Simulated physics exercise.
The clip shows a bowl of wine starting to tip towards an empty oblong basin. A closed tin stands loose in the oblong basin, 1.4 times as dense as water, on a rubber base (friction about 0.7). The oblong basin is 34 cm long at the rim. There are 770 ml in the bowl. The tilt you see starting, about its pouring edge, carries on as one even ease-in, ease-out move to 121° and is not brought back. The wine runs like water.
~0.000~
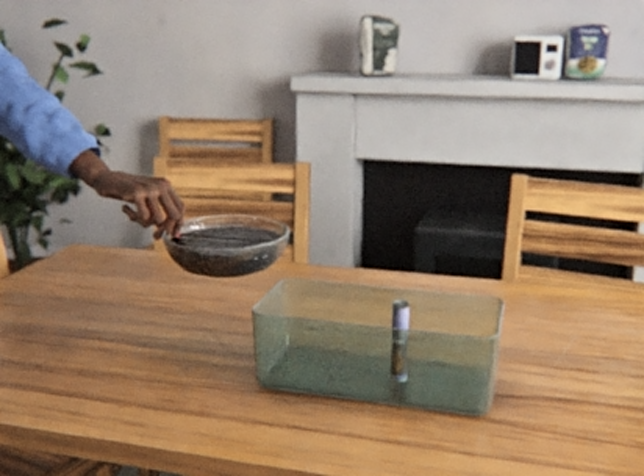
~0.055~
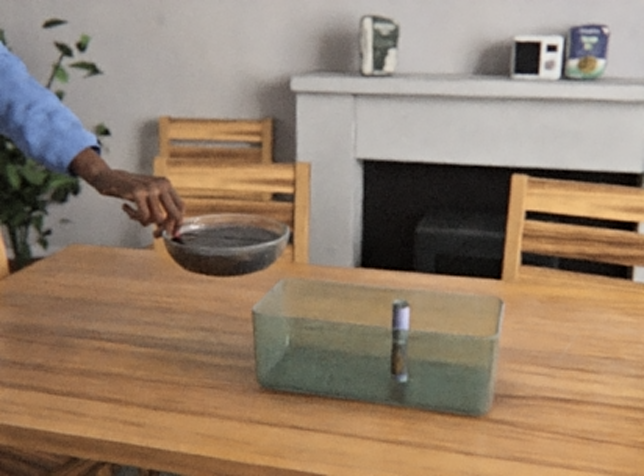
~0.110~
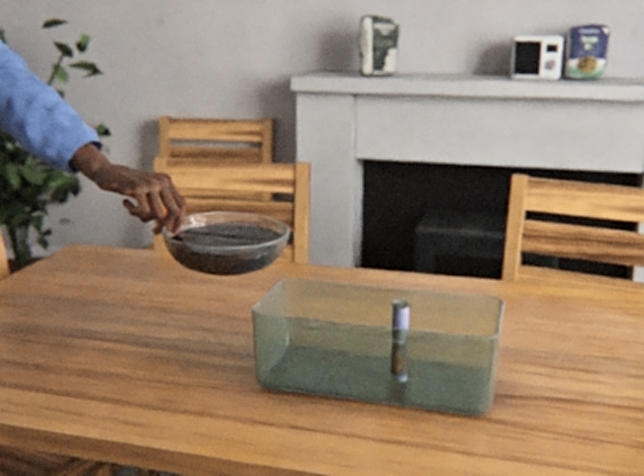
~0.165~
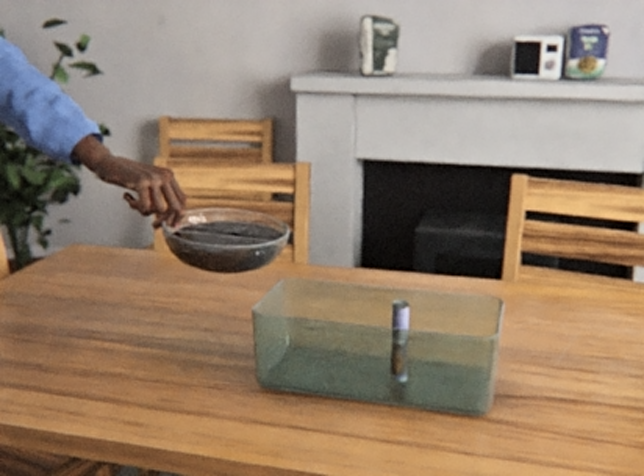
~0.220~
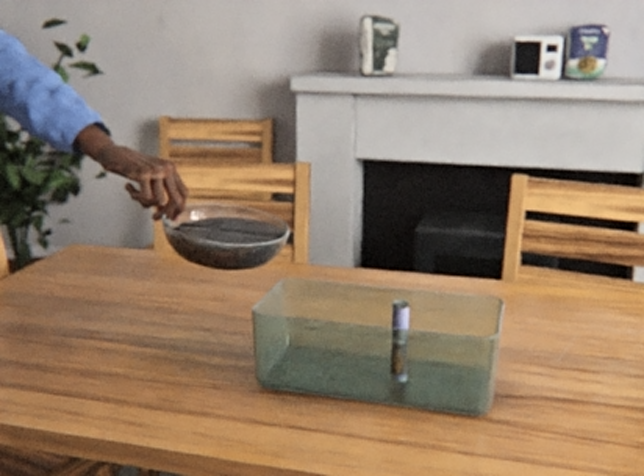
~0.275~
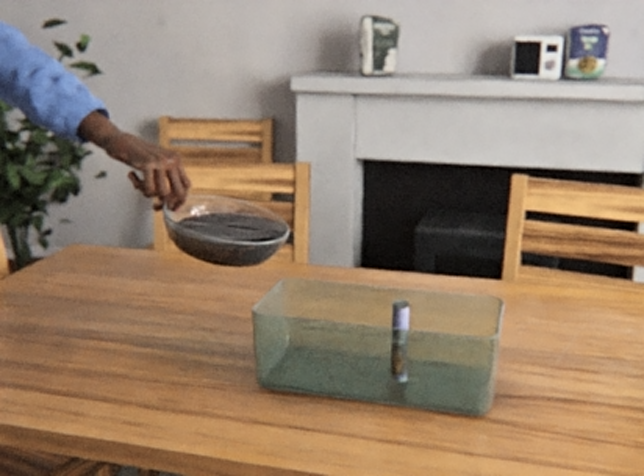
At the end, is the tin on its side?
The tin stays up.
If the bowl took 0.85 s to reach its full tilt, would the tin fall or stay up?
The tin goes over.
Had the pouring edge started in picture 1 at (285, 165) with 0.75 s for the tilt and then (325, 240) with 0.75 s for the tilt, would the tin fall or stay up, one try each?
First it falls; then it topples.
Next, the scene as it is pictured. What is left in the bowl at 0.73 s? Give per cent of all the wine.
About 20 per cent.
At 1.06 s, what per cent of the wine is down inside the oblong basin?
Some 98 per cent.
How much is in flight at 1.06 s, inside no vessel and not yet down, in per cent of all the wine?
Near 2 in a hundred.
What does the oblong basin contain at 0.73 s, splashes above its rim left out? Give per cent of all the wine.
Near 36 in a hundred.
After 0.73 s the tilt is 73° and 20 per cent is still to pour; the tin stands where it began.
After 1.06 s the tilt is 112° and 0 per cent is still to pour; the tin stands where it began.
After 1.41 s the tilt is 121° and 0 per cent is still to pour; the tin stands where it began.
After 1.79 s the tilt is 121° and 0 per cent is still to pour; the tin stands where it began.
In the end the tin stands where it began.
